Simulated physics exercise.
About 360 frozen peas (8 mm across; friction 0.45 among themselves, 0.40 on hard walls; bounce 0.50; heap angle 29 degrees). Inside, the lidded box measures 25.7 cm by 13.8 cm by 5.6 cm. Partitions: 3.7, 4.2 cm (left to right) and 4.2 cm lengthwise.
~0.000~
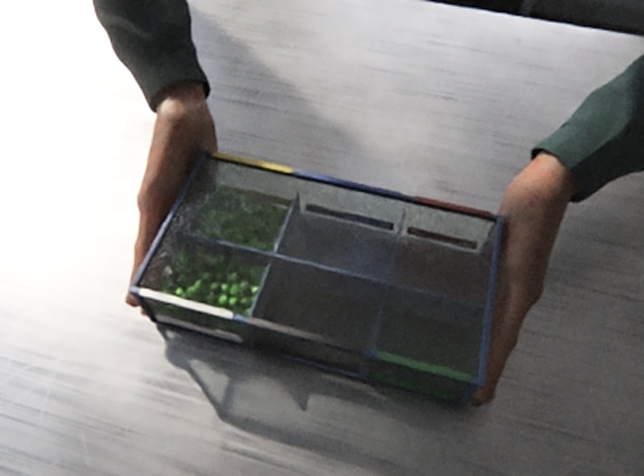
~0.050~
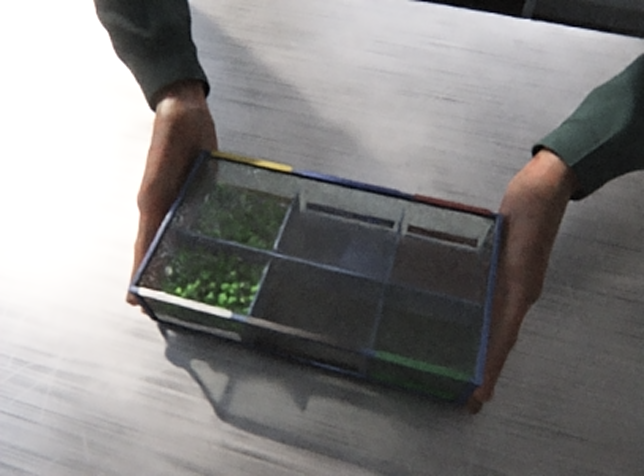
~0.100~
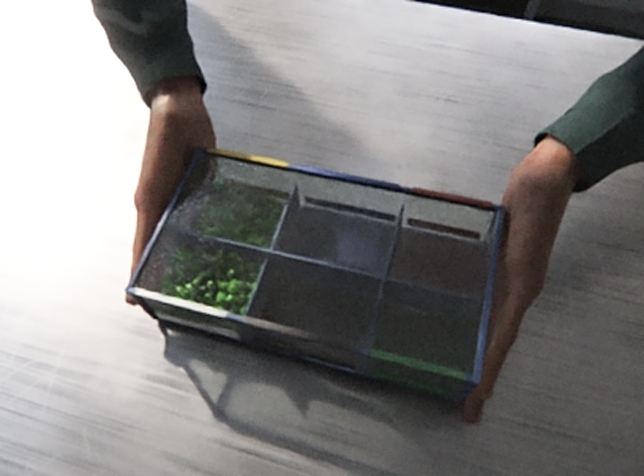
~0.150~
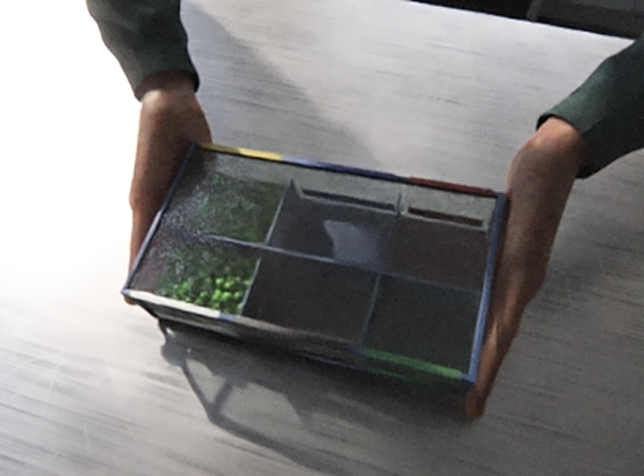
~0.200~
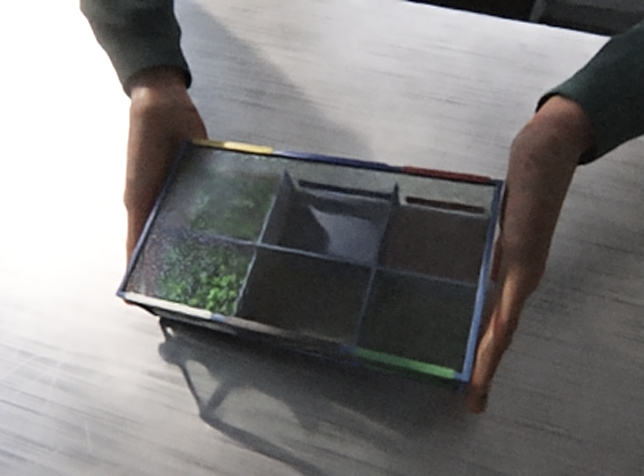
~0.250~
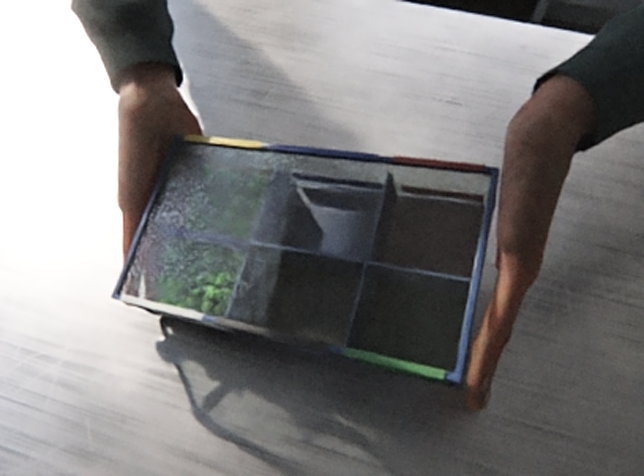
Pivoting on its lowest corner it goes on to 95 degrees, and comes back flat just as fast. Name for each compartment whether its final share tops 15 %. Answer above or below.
Red below, blue below, green below, yellow above, white above, black below.
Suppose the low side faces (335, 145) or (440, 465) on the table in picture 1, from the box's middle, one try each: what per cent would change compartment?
About 15 and 40 per cent.
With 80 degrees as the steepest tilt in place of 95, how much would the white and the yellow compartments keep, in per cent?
In that case white 60, yellow 40.
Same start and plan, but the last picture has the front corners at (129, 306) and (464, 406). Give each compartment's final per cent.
Red 0, blue 0, green 0, yellow 25, white 70, black 5.
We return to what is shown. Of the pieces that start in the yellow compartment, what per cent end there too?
About 90 per cent.
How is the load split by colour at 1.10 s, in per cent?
Red 0, blue 0, green 0, yellow 40, white 60, black 0.
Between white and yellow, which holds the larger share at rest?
It is the white one.
Then, at 1.10 s, tilt 95 degrees; yellow 40 %, white 60 %.
After 1.67 s, tilt 41 degrees; yellow 35 %, white 65 %.
Then, at 2.29 s, tilt 0 degrees; yellow 35 %, white 65 %.
At rest (3.0 s), red 0 %, blue 0 %, green 0 %, yellow 35 %, white 65 %, black 0 %.
